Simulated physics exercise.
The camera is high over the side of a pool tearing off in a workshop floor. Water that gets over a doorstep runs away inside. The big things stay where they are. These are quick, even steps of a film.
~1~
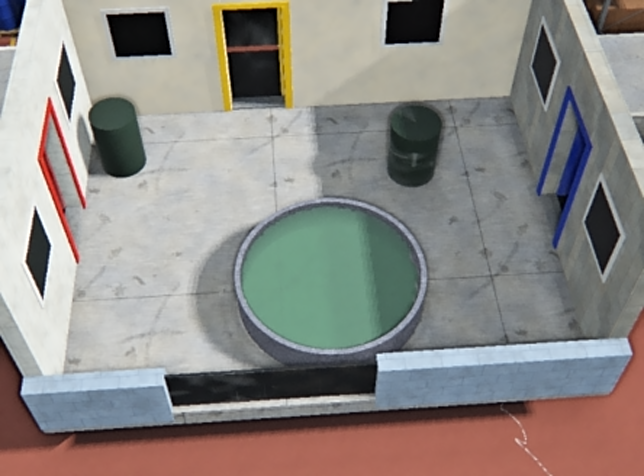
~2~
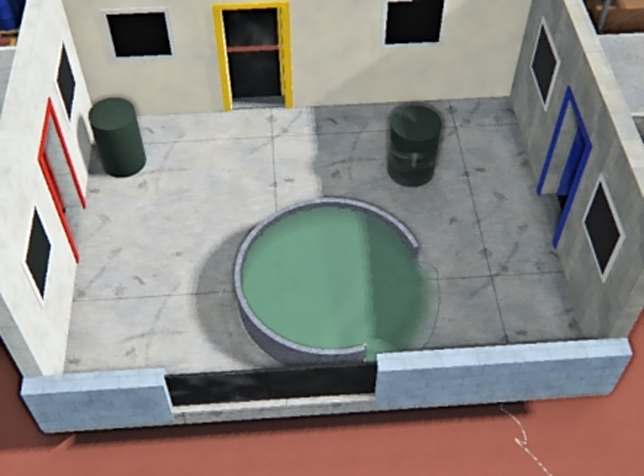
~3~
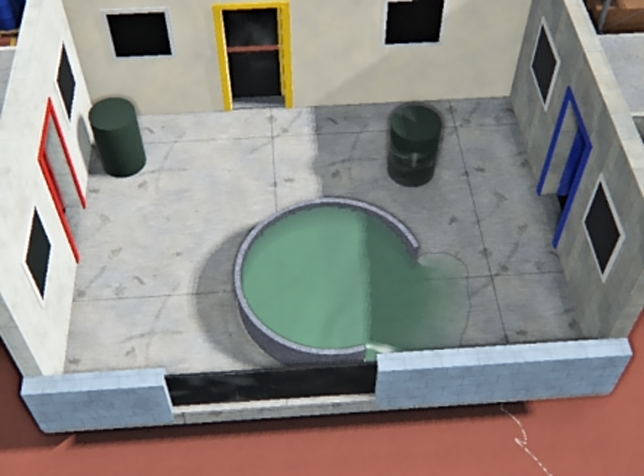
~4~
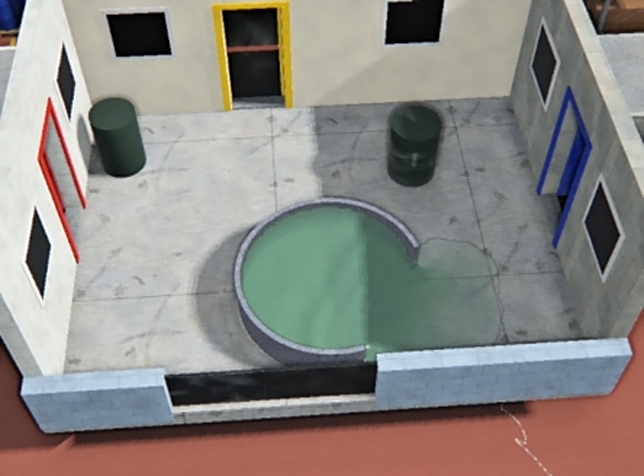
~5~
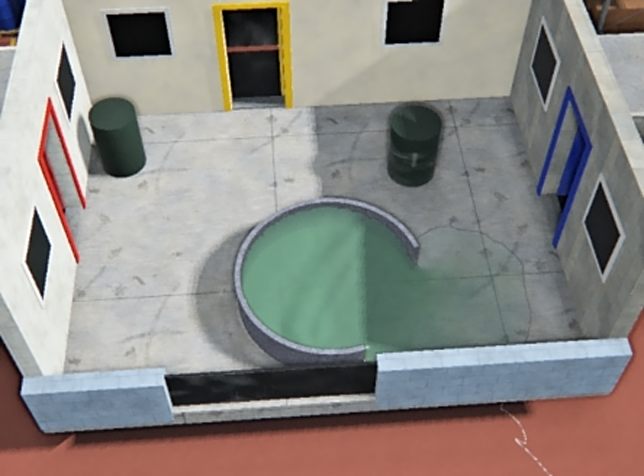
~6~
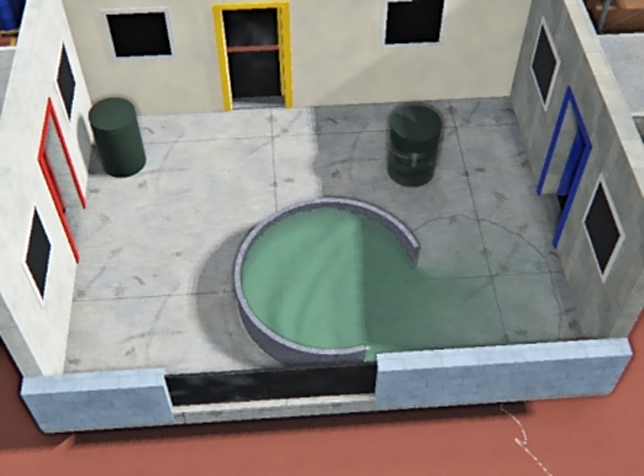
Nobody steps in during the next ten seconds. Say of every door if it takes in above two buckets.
The blue door takes more than that; the red door stays under that; the yellow door stays under that.
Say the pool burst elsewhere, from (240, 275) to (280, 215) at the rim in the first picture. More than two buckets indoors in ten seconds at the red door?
My reading: The red door floods.
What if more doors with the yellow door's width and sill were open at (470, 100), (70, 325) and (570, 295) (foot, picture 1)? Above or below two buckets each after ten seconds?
In turn: Passes that mark, lets less in, passes that mark.
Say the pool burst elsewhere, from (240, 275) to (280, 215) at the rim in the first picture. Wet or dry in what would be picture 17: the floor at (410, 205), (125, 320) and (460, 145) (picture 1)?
As listed: No water, wet, free of water.
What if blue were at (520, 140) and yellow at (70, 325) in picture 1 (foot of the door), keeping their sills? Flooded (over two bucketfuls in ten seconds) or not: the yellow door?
My reading: The yellow door takes less.
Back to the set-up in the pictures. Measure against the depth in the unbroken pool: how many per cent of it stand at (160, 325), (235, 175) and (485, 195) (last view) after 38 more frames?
Roughly 2, 10 and 14 per cent, in turn.
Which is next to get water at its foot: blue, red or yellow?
That is the blue-painted one.
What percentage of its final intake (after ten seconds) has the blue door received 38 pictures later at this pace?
I make it 80 per cent.
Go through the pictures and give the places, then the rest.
In the first frame, still water in the round tank at (331, 274).
In the second frame, the front is at (425, 266), out from the gap at (412, 319).
In the third frame, the front is at (449, 262), out from the gap at (412, 321).
In the fourth frame, water pours out at (412, 322) and has run to (487, 263).
In the fifth frame, water pours out at (412, 322) and has run to (506, 255).
In the sixth frame, water pours out at (412, 322) and has run to (530, 253).
A moment on, water covers 20 % of the floor; the blue door wet at the sill, nothing in, the red door not reached, the yellow door not reached.
Next, water covers 20 % of the floor; the blue door under two buckets in, the red door not reached, the yellow door not reached.
Then, water covers 45 % of the floor; the blue door over two buckets in, the red door not reached, the yellow door not reached.
Later, water covers 75 % of the floor; the blue door over two buckets in, the red door wet at the sill, nothing in, the yellow door wet at the sill, nothing in.
In the end, water covers 95 % of the floor; the blue door far over two buckets in, the red door wet at the sill, nothing in, the yellow door wet at the sill, nothing in.
